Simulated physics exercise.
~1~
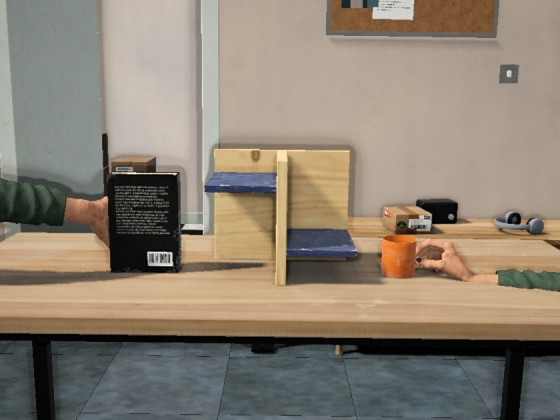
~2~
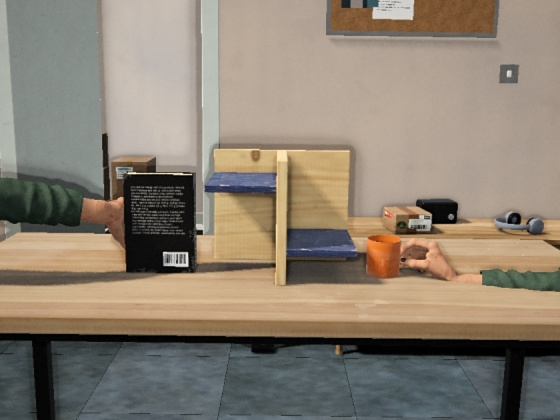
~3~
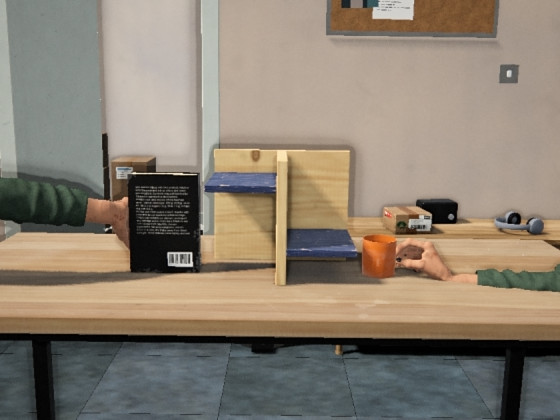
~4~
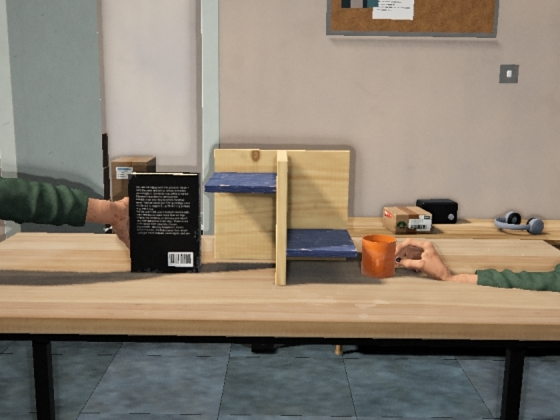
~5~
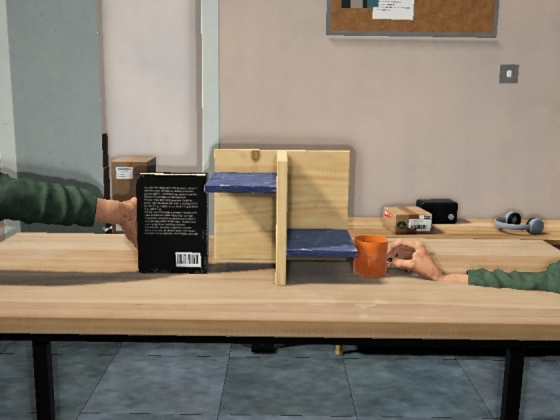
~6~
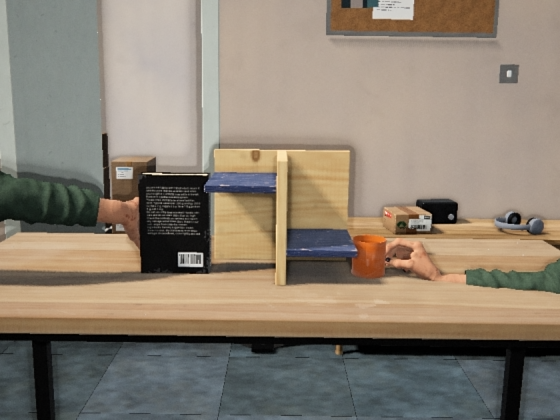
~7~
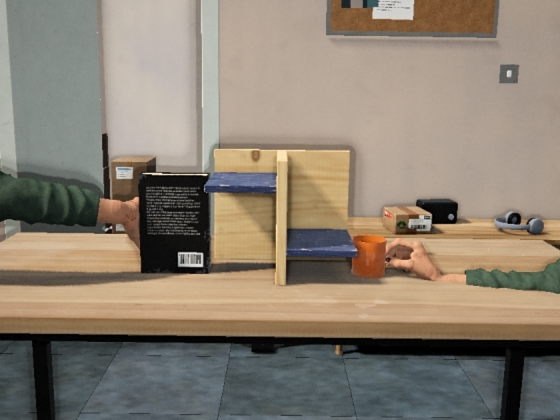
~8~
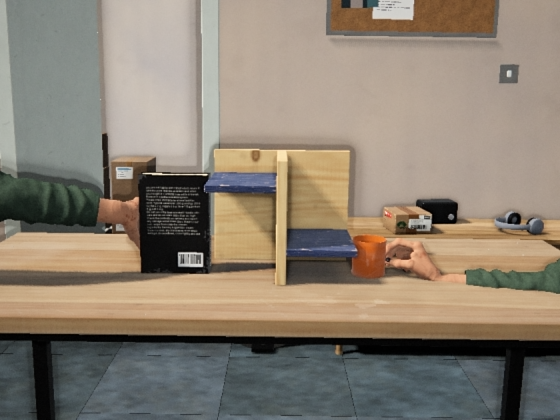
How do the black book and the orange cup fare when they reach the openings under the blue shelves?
Neither one goes under. The black book catches on the edge of the left shelf, and the orange cup catches on the edge of the right one.
